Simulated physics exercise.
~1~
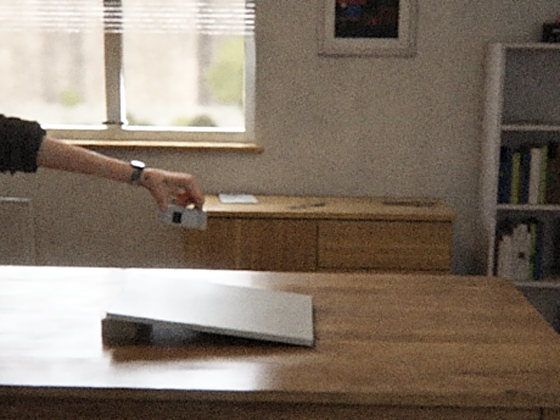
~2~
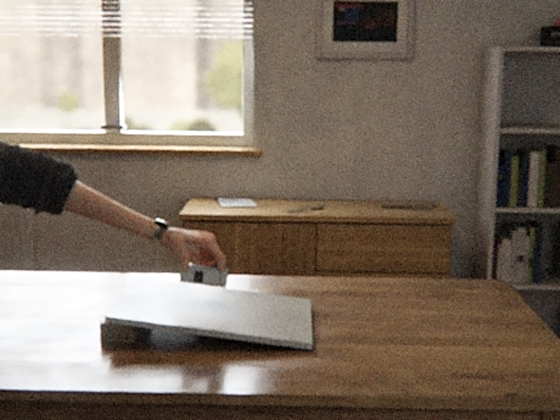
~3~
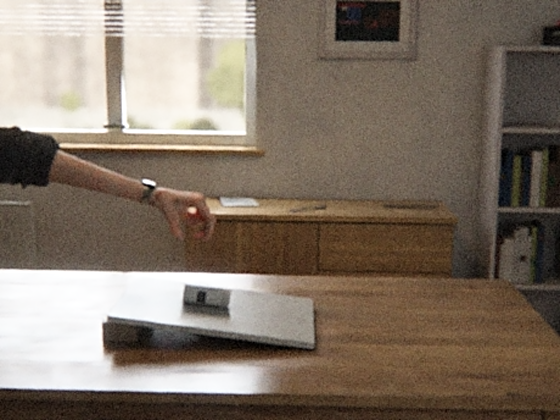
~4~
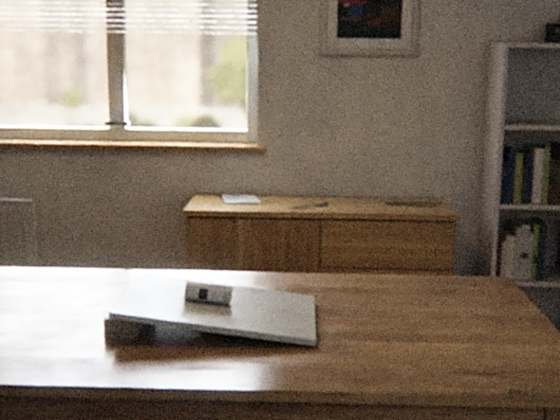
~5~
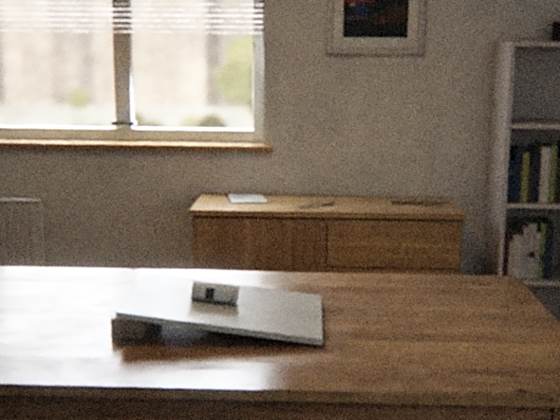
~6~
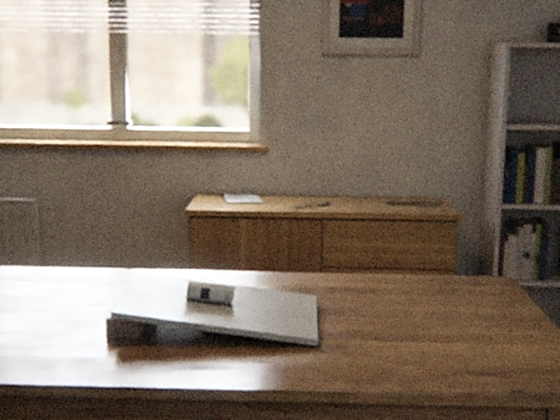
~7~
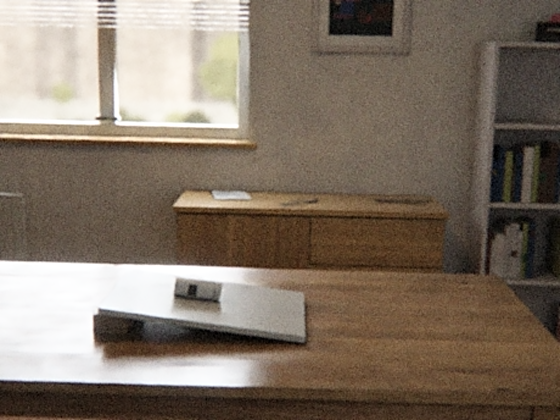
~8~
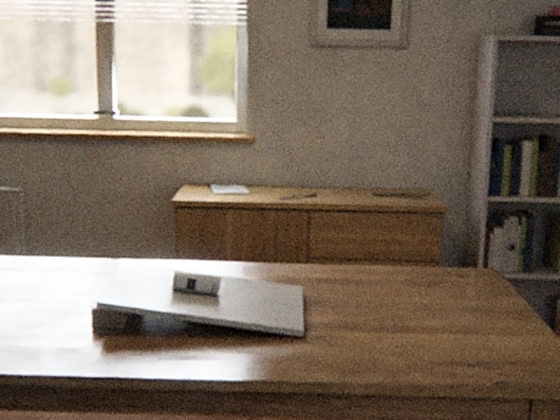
At the start, a hand wearing a wristwatch reaches in from the left, holding a small white shaker on its side above a tilted board on a wooden table. The hand lowers the shaker to the board, near its raised back edge. It then lets go and draws back, leaving the shaker lying on the sloping surface. The arm leaves the view, and the shaker stays where it was put while the view sways slightly. At the end, both the shaker and the propped-up board are still at rest.
